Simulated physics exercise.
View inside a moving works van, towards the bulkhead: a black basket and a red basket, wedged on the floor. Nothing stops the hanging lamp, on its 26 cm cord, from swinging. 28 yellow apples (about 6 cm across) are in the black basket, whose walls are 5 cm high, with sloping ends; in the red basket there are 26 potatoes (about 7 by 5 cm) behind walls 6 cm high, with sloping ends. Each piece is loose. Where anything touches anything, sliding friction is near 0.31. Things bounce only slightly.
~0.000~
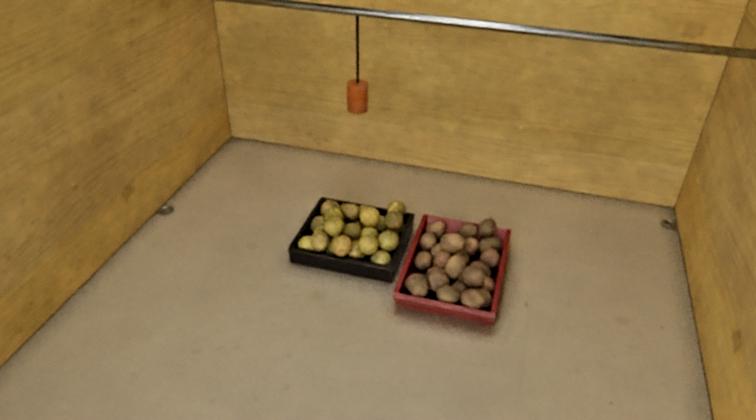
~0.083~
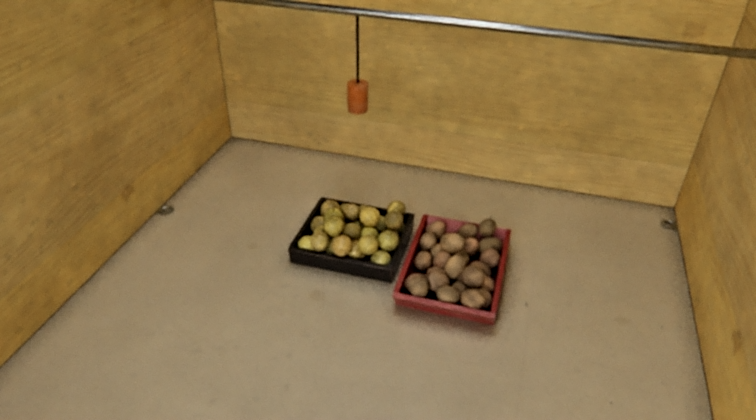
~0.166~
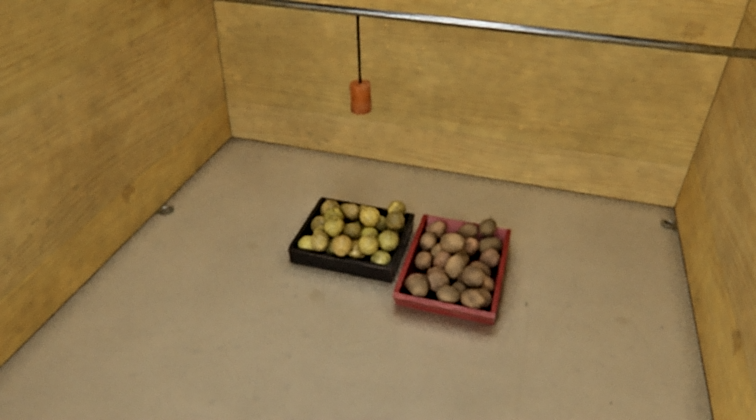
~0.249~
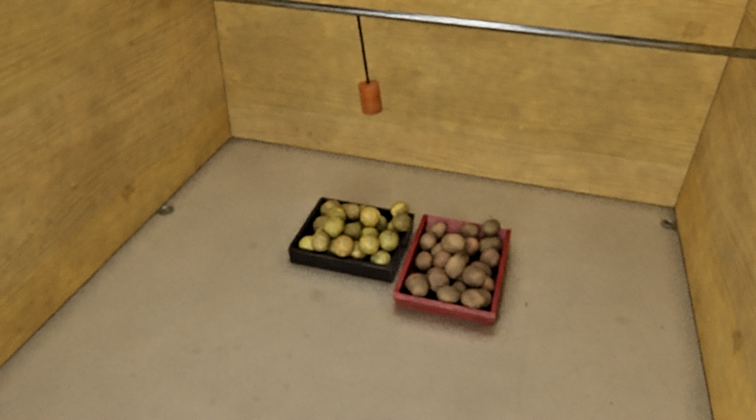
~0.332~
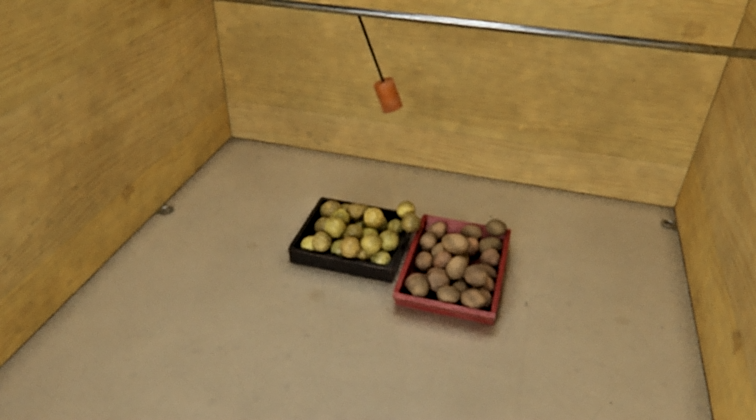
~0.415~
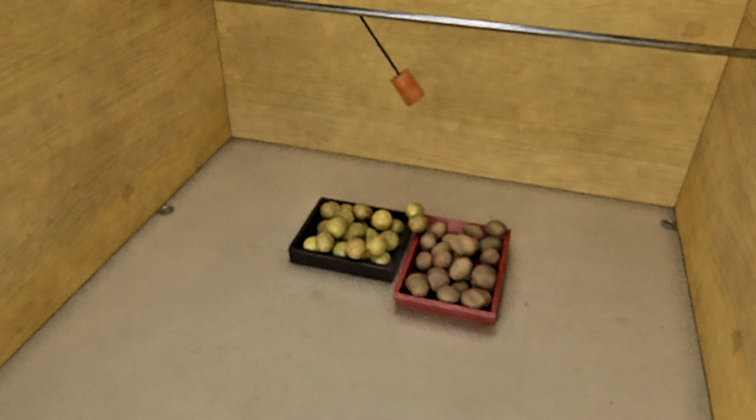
Orange cylinder swinging right on its cord as round produce shifts right in two baskets, yellow pieces crossing the black rim.
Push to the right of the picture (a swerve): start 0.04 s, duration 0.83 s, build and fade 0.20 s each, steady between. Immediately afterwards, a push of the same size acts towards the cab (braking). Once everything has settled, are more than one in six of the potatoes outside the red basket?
The spill stays below one in six.
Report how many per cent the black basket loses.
The black basket comes in at 25 in a hundred.
After 0.72 s, black basket 23 in, 5 out and red basket 25 in, 1 out.
After 1.10 s, black basket 21 in, 7 out and red basket 25 in, 1 out.
After 1.62 s, black basket 21 in, 7 out and red basket 25 in, 1 out.
Outcome (at 2.30 s), black basket 21 in, 7 out and red basket 25 in, 1 out. Asked share, 1 of 26, 4 per cent.
